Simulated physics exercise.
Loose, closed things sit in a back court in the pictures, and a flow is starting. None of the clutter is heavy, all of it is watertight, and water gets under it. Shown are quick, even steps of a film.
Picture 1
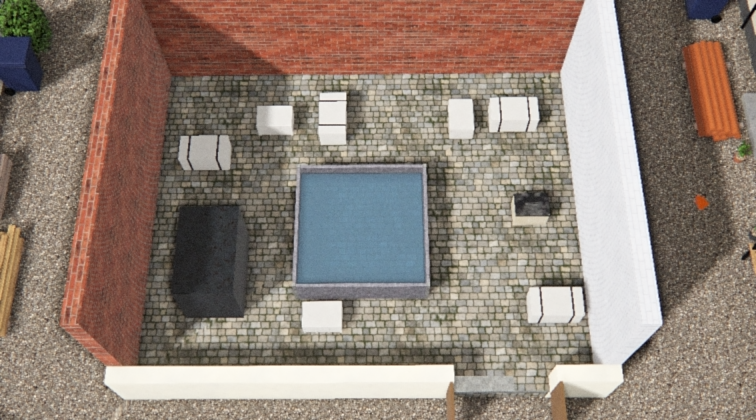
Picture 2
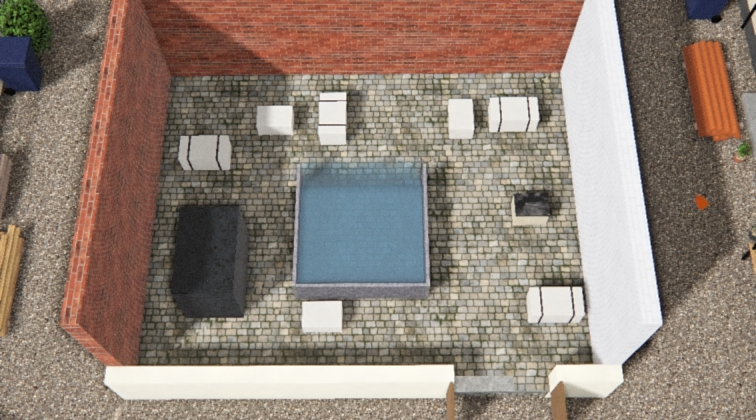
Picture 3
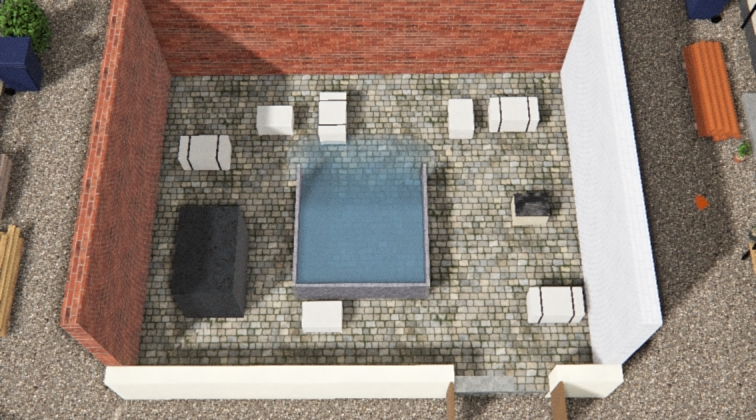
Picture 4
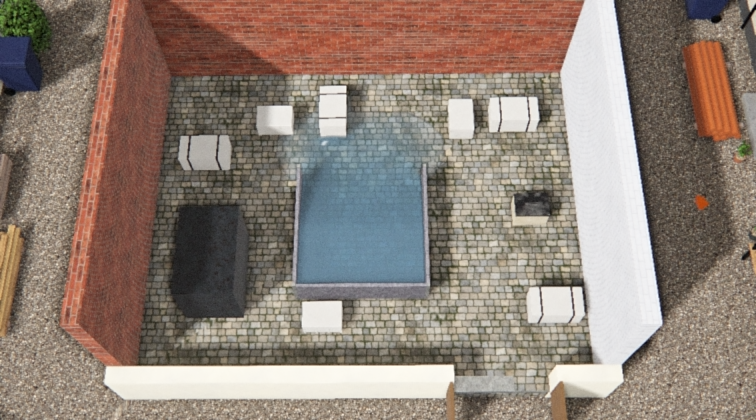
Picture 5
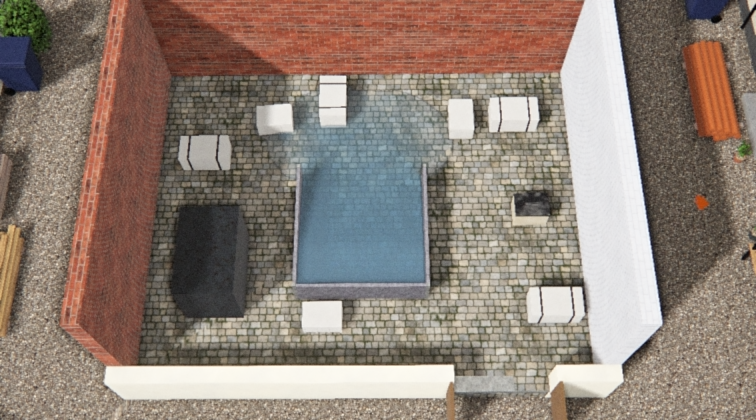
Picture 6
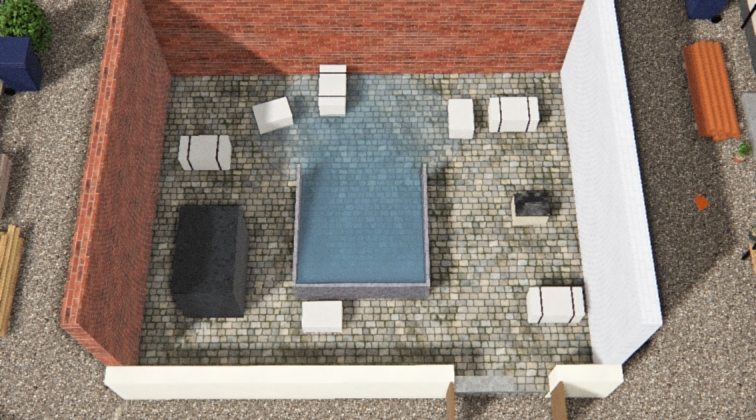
A walled courtyard of mossy cobbles, with brick walls at the back and left and a white wall at right, is seen from high above by a still camera. White boxes stand around a square blue pool, with a dark block at left. Water spills over the pool's far edge and spreads backward, pushing a banded white box toward the back wall, then slightly turning a plain one beside it.
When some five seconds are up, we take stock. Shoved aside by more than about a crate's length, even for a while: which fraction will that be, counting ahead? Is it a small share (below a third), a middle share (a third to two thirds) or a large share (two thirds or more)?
A large share, two thirds or more.
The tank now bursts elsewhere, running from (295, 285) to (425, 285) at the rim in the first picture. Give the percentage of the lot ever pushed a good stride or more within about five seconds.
My estimate is some 50 per cent of them.
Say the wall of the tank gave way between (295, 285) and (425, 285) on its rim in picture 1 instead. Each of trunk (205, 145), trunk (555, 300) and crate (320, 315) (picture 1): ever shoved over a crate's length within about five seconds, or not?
In the order asked: Goes the distance, then goes the distance, then goes the distance.
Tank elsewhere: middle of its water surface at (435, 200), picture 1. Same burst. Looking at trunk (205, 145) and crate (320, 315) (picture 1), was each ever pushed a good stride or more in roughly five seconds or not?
In the order asked: Got displaced that much and lacked the distance.
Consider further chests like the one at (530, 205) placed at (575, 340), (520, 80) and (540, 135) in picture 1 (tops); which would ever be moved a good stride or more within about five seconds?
In sequence: Doesn't go far, pushed clear, pushed clear.
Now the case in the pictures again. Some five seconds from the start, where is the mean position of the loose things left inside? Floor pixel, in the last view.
It lands somewhere near (366, 261).
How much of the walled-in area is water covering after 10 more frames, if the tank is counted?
Near 40 in a hundred.
A moment on, 1 of 8 are well off their spots; 1 afloat.
Next, 2 of 8 are well off their spots; 2 afloat.
Later, 4 of 8 are well off their spots; 2 afloat.
In the end, 6 of 8 are well off their spots, and 6 have been at some point; 4 afloat.
